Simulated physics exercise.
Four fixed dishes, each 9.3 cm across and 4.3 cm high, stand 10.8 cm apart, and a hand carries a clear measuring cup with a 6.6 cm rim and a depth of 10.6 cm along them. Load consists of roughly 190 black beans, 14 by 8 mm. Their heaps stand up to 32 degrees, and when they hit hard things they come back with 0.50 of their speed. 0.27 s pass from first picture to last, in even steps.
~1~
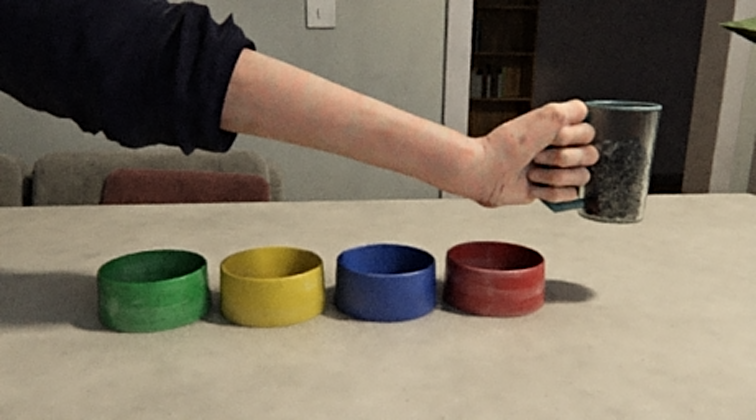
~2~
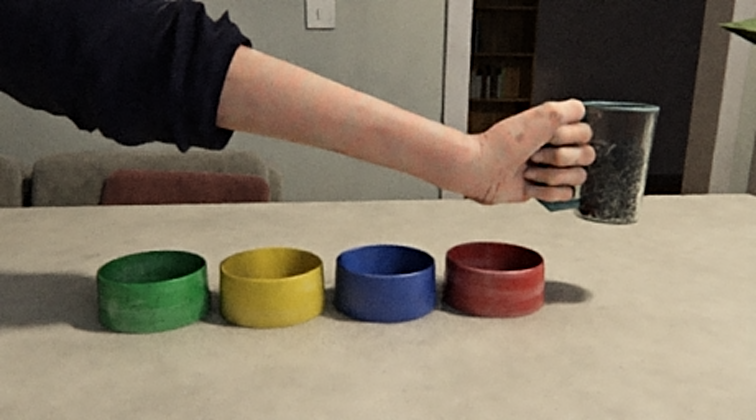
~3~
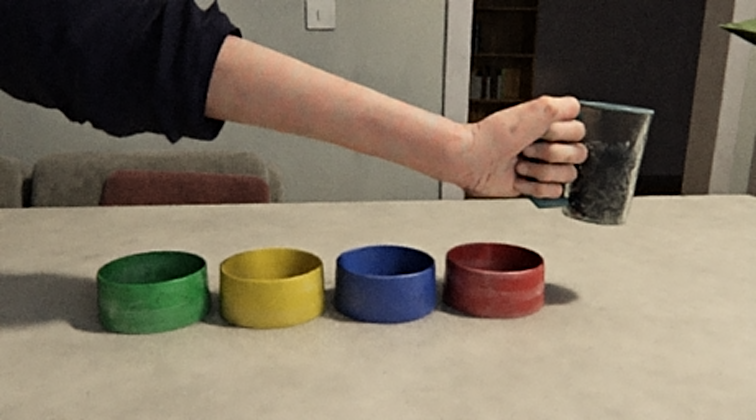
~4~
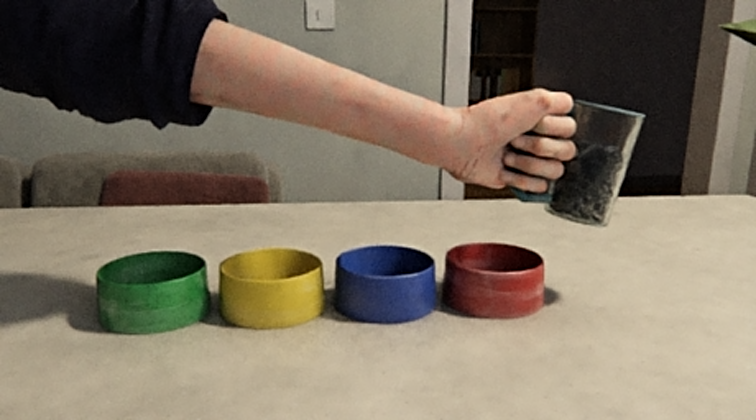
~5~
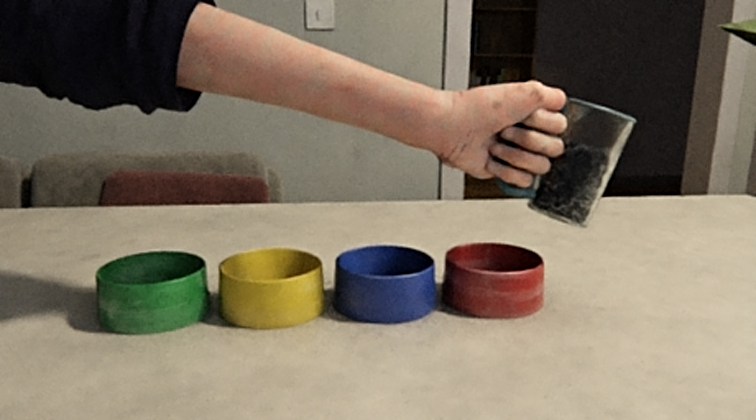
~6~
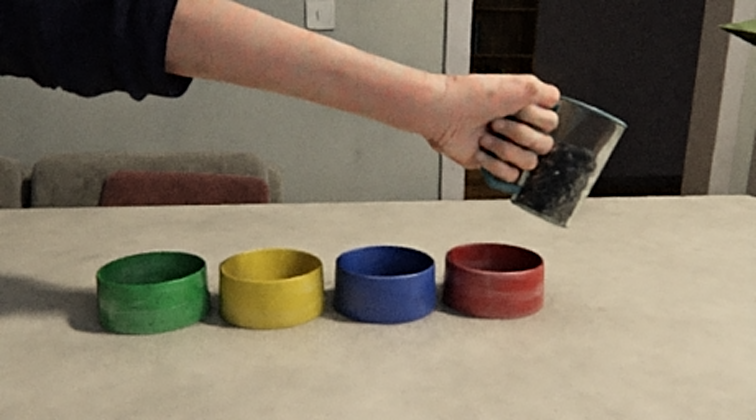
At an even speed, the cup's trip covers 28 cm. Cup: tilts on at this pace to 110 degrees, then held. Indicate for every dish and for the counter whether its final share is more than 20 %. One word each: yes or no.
Red: No; blue: Yes; green: No; yellow: No; counter: No.
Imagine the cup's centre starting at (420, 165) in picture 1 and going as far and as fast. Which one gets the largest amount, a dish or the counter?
Most goes to: Green.
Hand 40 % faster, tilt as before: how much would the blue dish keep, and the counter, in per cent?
Blue: 100; counter: 0.
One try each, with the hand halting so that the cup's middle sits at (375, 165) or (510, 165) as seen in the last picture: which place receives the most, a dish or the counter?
On the first run most goes to counter, and on the second to counter.
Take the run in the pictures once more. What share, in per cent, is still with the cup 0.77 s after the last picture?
Reading: Approx. 95 %.
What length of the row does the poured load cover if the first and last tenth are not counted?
I'd estimate close to 6 cm.
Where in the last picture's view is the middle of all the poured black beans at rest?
I'd say roughly (389, 283).
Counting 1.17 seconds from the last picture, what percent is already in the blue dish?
About 45 percent up to now.
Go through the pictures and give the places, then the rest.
Cup at (616, 162), tilt 0 degrees, lip at (655, 106), moved 0.0 cm; middle of the pieces at (610, 176); red dish at (495, 256); blue dish at (386, 259); yellow dish at (272, 263); green dish at (153, 266), in the first frame.
Cup at (612, 162), tilt 1 degrees, lip at (652, 107), moved 0.3 cm; middle of the pieces at (606, 177), in the second frame.
Cup at (604, 163), tilt 6 degrees, lip at (647, 111), moved 1.2 cm; middle of the pieces at (597, 177), in the third frame.
Cup at (591, 164), tilt 12 degrees, lip at (638, 116), moved 2.4 cm; middle of the pieces at (582, 177), in the fourth frame.
Cup at (577, 164), tilt 18 degrees, lip at (629, 121), moved 3.7 cm; middle of the pieces at (568, 176), in the fifth frame.
Cup at (565, 164), tilt 24 degrees, lip at (620, 127), moved 5.0 cm; middle of the pieces at (554, 176); red dish at (494, 258); blue dish at (385, 261); yellow dish at (271, 264); green dish at (153, 268), in the sixth frame.
Then, 0.46 s after the last picture, tilt 76 degrees; cup holds 100 %.
Then, 0.77 s after the last picture, tilt 109 degrees; cup holds 95 %, blue 5 %.
Then, 1.17 s after the last picture, tilt 110 degrees; cup holds 55 %, blue 45 %.
In the end, red 0 %, blue 95 %, green 0 %, yellow 0 %, counter 0 %.
